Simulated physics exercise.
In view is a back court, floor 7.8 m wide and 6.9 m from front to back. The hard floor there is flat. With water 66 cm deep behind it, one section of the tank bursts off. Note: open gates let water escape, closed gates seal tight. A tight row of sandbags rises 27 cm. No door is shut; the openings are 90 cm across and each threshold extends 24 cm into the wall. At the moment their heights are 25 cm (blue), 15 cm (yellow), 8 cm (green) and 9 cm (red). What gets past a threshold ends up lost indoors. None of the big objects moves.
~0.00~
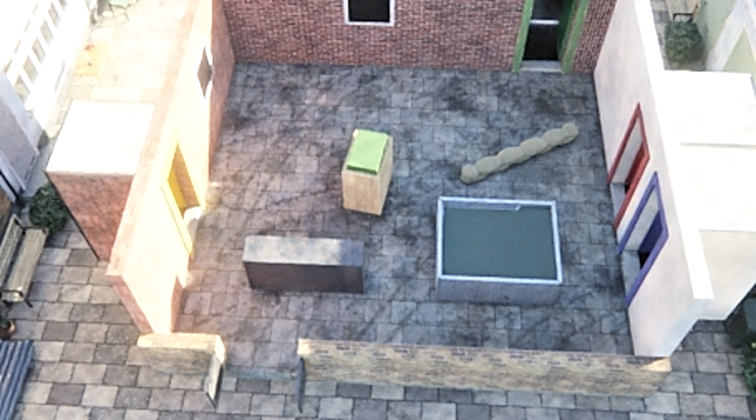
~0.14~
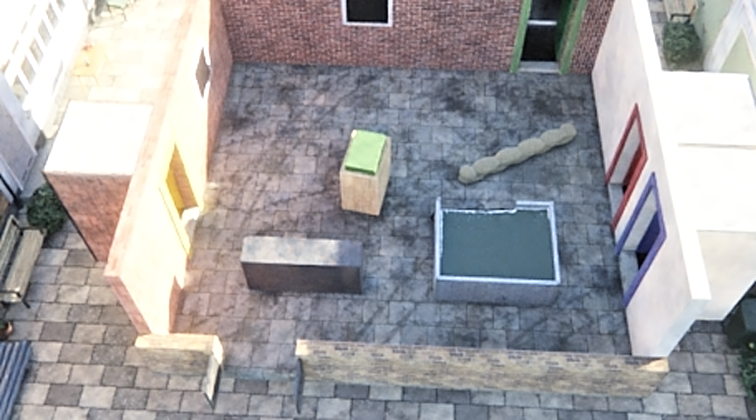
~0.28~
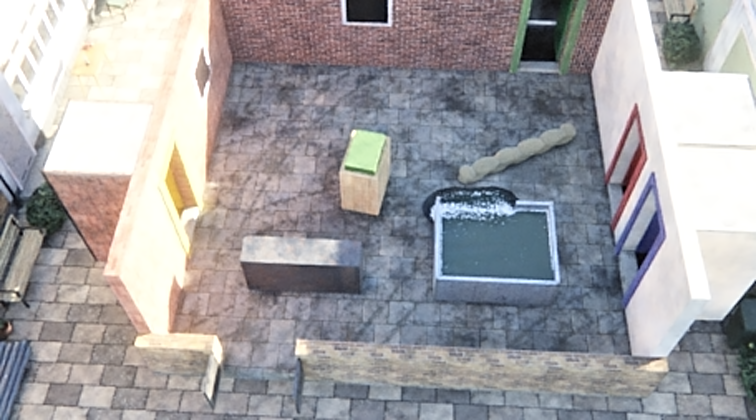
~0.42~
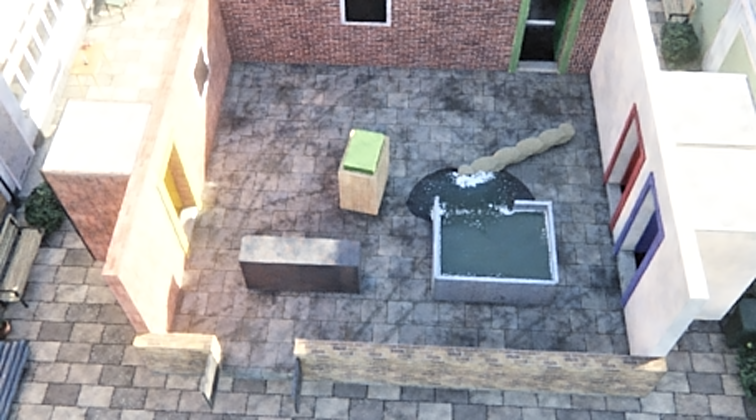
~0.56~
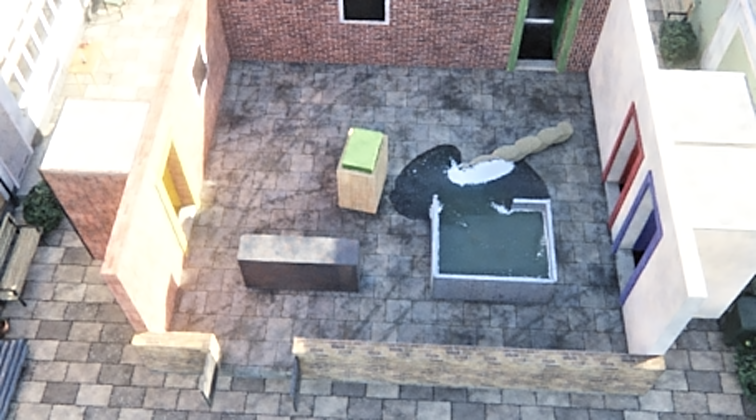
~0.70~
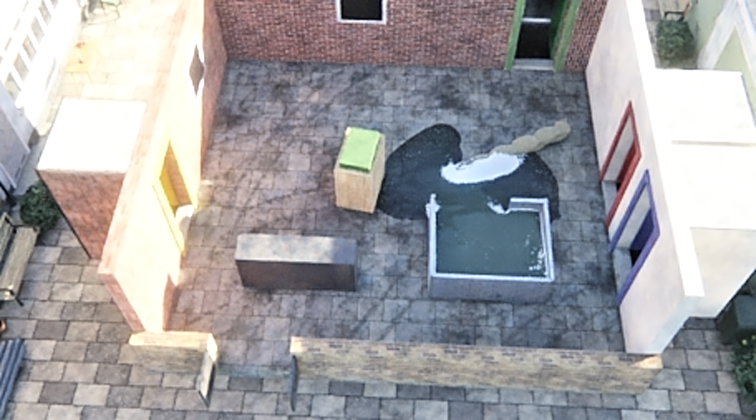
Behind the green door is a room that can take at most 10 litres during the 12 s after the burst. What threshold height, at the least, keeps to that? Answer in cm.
I would say about 9 cm.
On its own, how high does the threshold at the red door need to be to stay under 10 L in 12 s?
At red, roughly 13.5 cm.
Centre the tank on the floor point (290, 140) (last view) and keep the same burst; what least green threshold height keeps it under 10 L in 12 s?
Close to 10.0 cm would do it.
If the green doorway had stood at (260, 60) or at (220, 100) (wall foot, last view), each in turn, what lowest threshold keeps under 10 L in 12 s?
Minimums: About 11.0 cm and 9.5 cm.
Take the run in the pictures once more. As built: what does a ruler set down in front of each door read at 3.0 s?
Depths in cm: Blue 4, yellow 0, green 14, red 15.
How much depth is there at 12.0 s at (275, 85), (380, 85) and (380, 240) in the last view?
Roughly 4, then 3, then 5 cm.
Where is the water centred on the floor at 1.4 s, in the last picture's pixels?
I'd say around (476, 212).
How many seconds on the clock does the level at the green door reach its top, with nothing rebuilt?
Near 3.0 s.
After 1.4 s water covers 20 % of the floor, deepest (42 cm) near (469, 183); it has not reached the green door.
After 3.0 s water covers 45 % of the floor, deepest (29 cm) near (227, 60); 14 cm at the green door, 0 litres in over its 8 cm threshold.
After 12.0 s water covers 95 % of the floor, deepest (6 cm) near (376, 362); 4 cm at the green door, 16 litres in over its 8 cm threshold.
At the green door as built, the water arrived by 2.7 s and peaked near 14 cm at 3.0 s.
With a threshold of 8 cm, 16 litres would have come in within the 12 s; with 11 cm, 4 litres. So under 10 litres takes about 9 cm.
